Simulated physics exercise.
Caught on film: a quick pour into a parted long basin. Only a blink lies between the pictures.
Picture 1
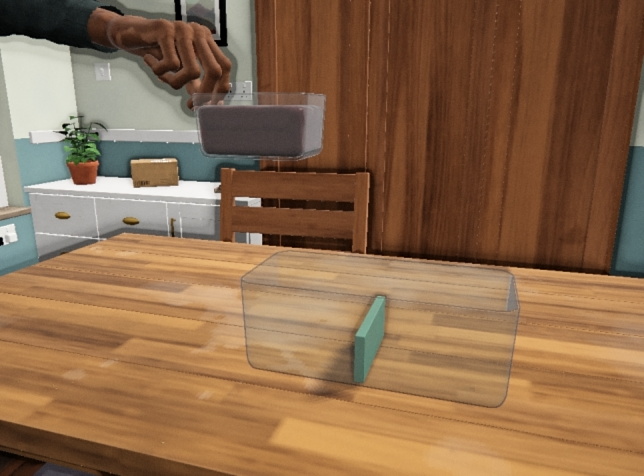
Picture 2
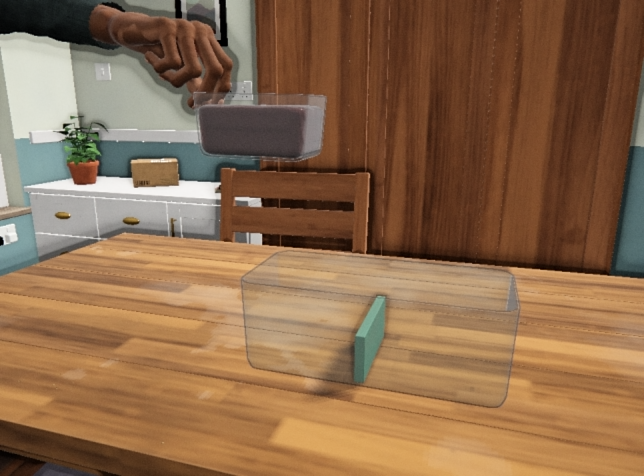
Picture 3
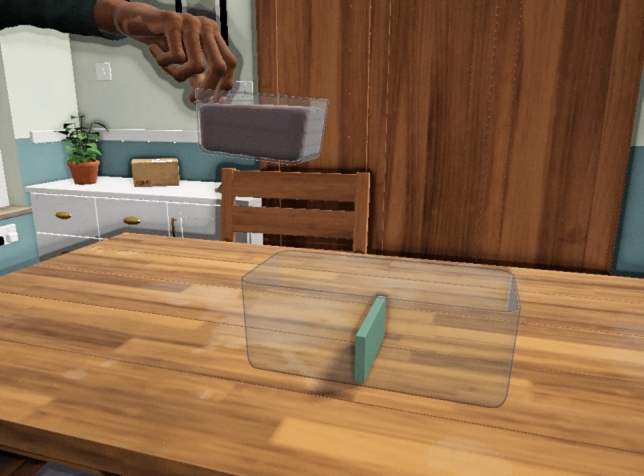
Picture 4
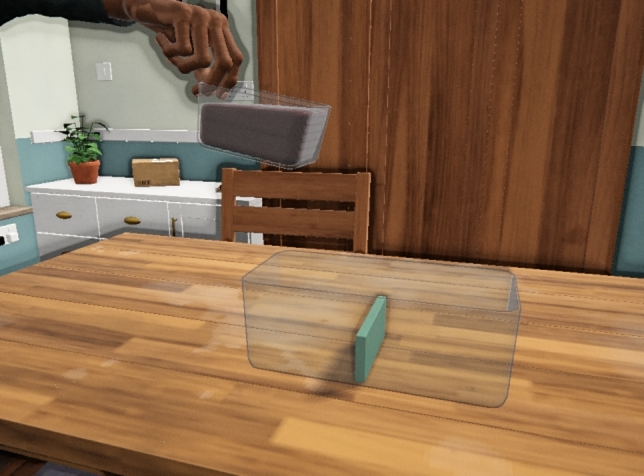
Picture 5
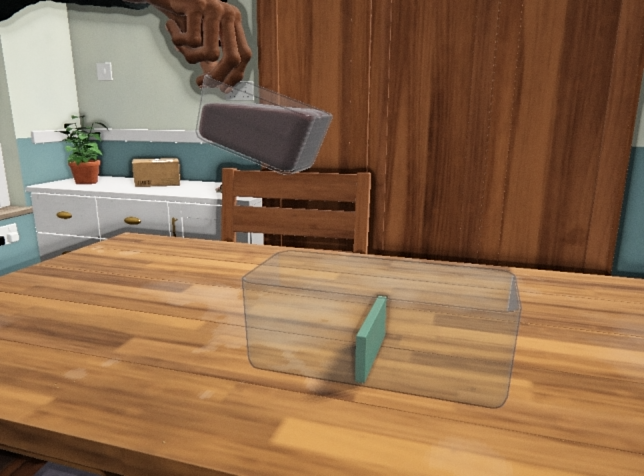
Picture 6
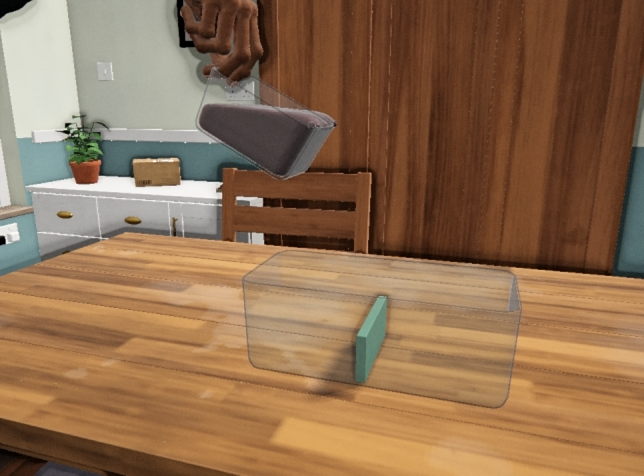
In a room with a wooden table, a hand holds a small clear container of dark purplish-grey contents above and left of a long transparent basin parted by a green divider. The hand tilts the container slowly, then more steeply, lowering its right end, while the basin stays still.
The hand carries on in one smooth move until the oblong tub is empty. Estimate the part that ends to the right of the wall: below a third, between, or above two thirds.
In the end between a third and two thirds is right of the wall.
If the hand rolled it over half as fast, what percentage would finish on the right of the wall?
Some 60 per cent.
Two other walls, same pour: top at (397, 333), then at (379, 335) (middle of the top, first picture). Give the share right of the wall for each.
The first gives 15 %, the second 45 %.
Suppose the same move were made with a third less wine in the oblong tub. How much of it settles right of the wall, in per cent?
It comes to 20 per cent or so.
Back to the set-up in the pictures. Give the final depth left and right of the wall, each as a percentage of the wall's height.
Left about 30, right about 30.
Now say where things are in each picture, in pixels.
Tilt 0°; pouring edge (316, 96); surface from (215, 107) to (316, 107); the long basin's rim runs from (260, 266) to (516, 291); the wall's top is at (371, 316), in the first frame.
Tilt 1°; pouring edge (317, 98); surface from (215, 107) to (316, 108), in the second frame.
Tilt 5°; pouring edge (319, 102); surface from (217, 106) to (318, 109), in the third frame.
Tilt 11°; pouring edge (321, 109); surface from (218, 106) to (320, 112), in the fourth frame.
Tilt 19°; pouring edge (323, 118); surface from (219, 107) to (323, 113), in the fifth frame.
Tilt 29°; pouring edge (324, 129); surface from (220, 106) to (324, 122); 4 per cent is over the edge, in the sixth frame.
A moment on, the oblong tub is tipped on its side and 29 per cent is still to pour, 3 is left of the wall and 16 right of it.
Next, the oblong tub is tipped on its side and 8 per cent is still to pour, 27 is left of the wall and 55 right of it.
Then the oblong tub is tipped on its side and 2 per cent is still to pour, 37 is left of the wall and 54 right of it.
Later the oblong tub is tipped on its side and 1 per cent is still to pour, 40 is left of the wall and 54 right of it.
In the end 42 per cent lies left of the wall, 54 right of it and 4 outside.
